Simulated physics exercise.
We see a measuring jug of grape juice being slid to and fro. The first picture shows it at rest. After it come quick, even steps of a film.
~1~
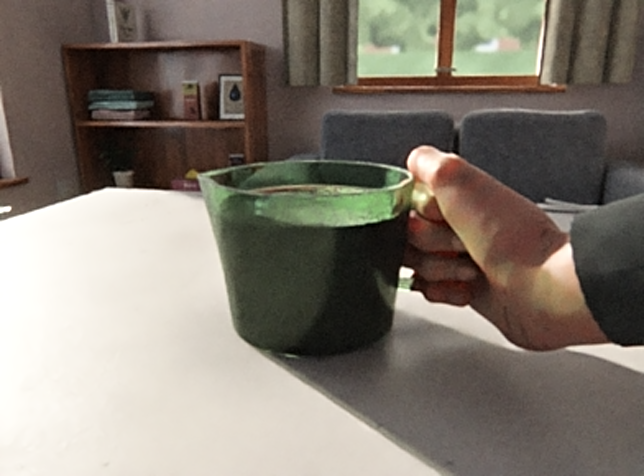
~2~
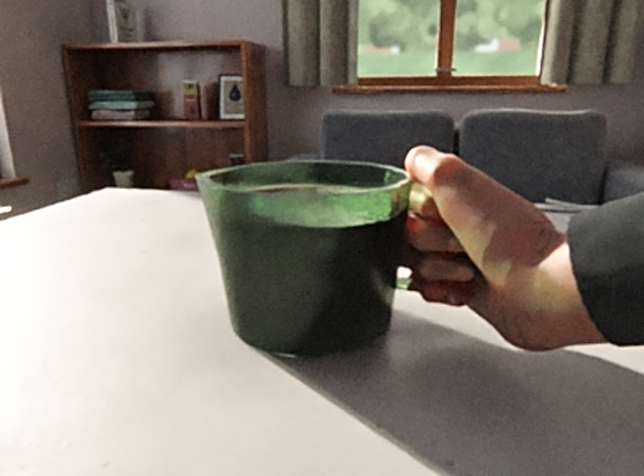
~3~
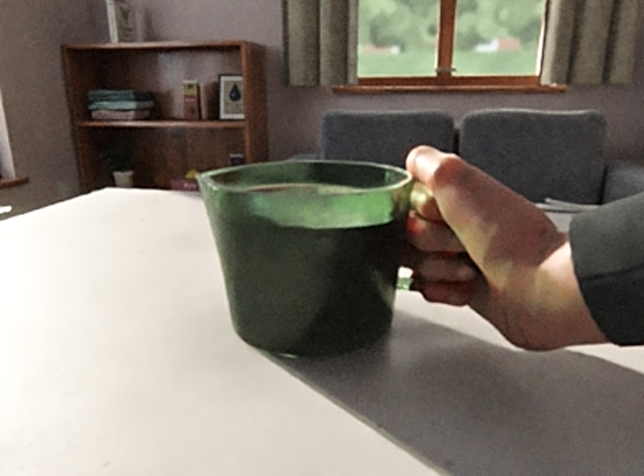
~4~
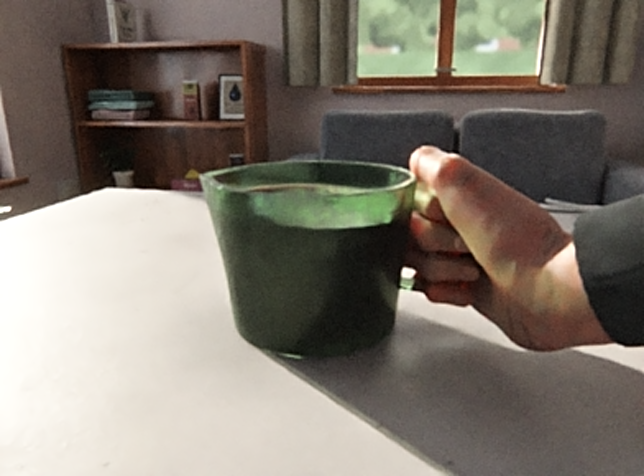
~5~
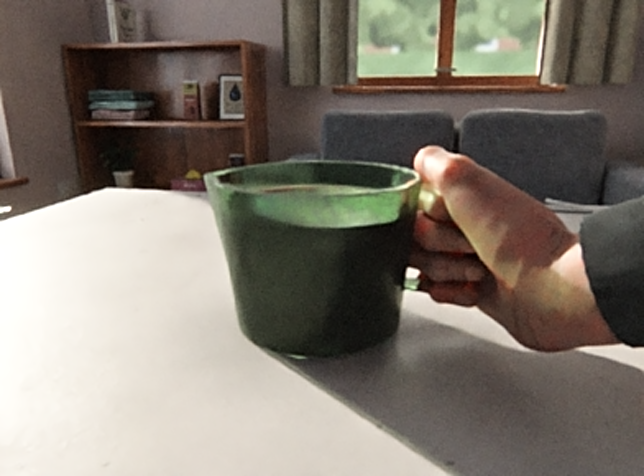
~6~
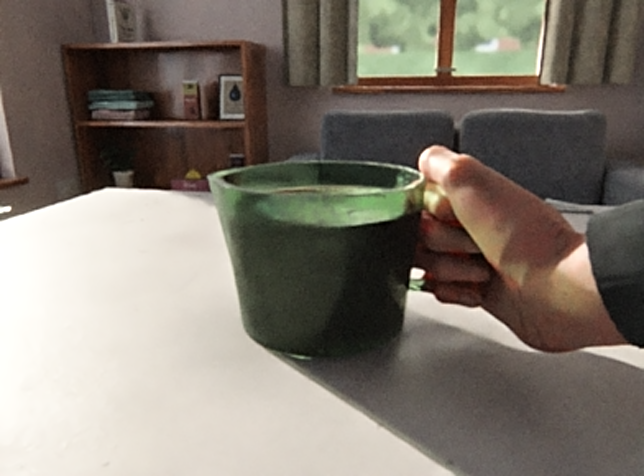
In a living room, a hand holding a green measuring jug of dark liquid on a white table, sliding it slightly right.
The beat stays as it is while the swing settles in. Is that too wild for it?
It stays dry outside.
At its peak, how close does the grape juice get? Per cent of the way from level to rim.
Roughly 30 per cent.
Shortly, the highest wave so far stays far below the rim.
Then, the highest wave so far climbs under half way to the rim.
At the finish, the highest wave so far climbs under half way to the rim; nothing has left it.
